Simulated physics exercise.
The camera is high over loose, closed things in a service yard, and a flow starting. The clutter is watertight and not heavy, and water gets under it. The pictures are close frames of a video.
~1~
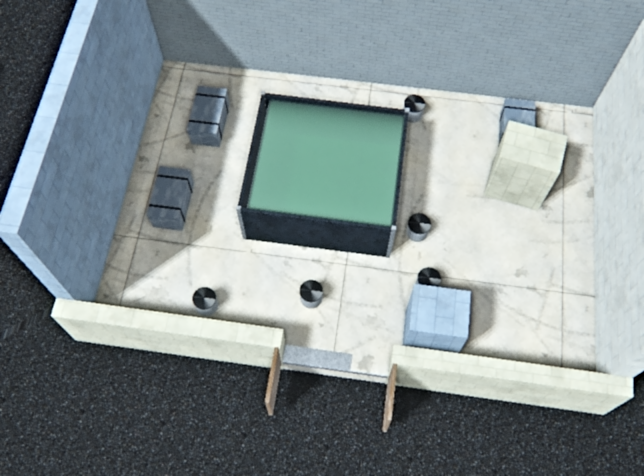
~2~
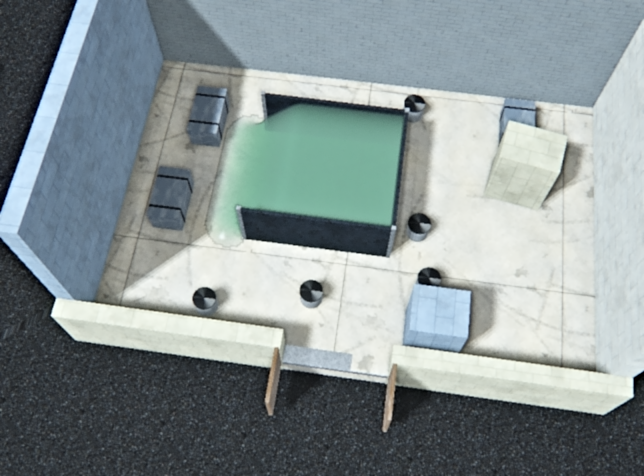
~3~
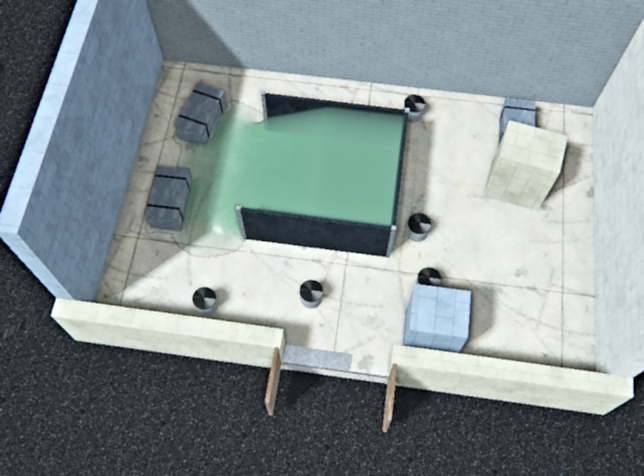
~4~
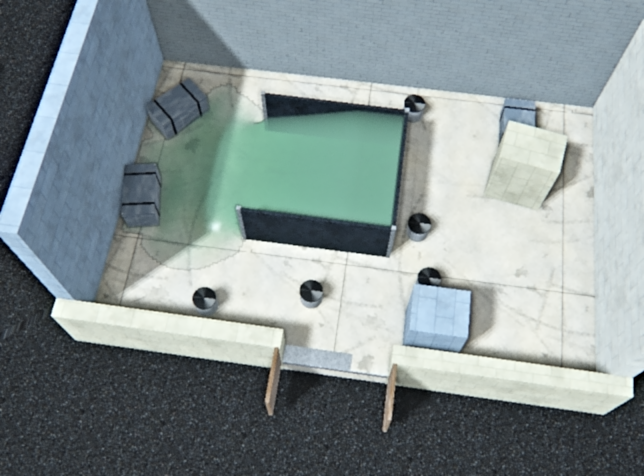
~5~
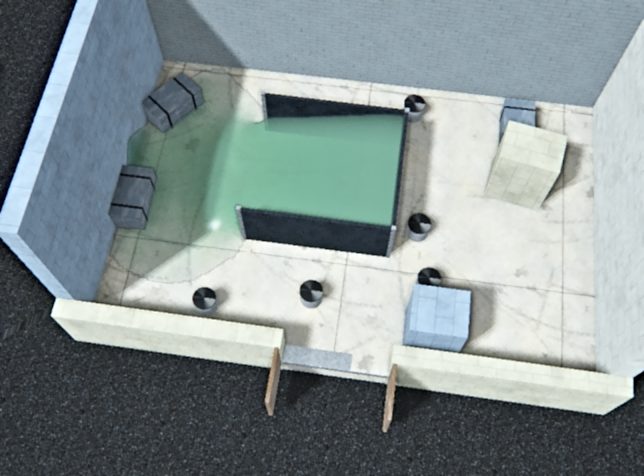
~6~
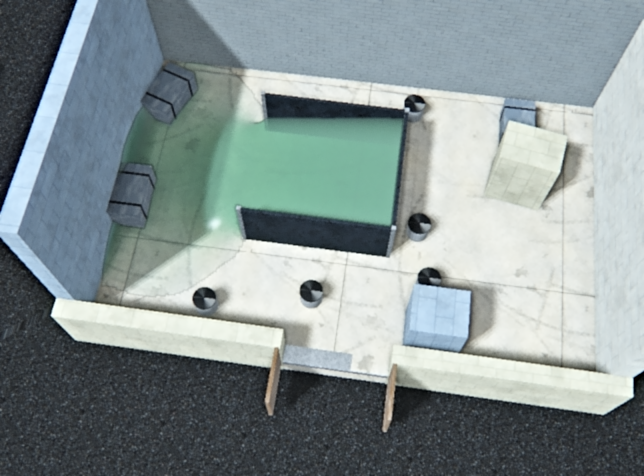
The clip opens on a walled yard seen from above, with a dark-sided tank of green liquid among scattered blocks and small round objects. The tank's left side opens and green liquid spreads leftward across the floor, turning two dark trunks and pushing them toward the left wall, where they float.
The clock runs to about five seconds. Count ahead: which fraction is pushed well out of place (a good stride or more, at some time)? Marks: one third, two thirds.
It is at least two thirds.
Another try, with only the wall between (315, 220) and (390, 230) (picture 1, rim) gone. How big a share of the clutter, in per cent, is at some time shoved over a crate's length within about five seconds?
I make it 40 per cent.
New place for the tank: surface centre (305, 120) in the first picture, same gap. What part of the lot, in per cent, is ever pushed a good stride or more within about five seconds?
Near 100 in a hundred.
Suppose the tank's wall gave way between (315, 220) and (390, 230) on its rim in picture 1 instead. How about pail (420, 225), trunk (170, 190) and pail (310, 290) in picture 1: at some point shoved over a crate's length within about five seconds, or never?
In turn: Not that far, short of that, moved that far.
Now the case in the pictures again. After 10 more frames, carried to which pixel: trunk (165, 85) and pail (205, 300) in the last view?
At about (238, 73) and (270, 261).
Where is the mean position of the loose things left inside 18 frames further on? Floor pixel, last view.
Around (457, 212).
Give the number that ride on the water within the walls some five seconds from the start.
The number is 7.
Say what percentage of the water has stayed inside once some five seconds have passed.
About 98 per cent.
A moment on, 2 of 8 are well off their spots; 2 afloat.
Next, 3 of 8 are well off their spots; 2 afloat.
Later, 7 of 8 are well off their spots; 5 afloat.
In the end, 7 of 8 are well off their spots, and 7 have been at some point; 7 afloat.
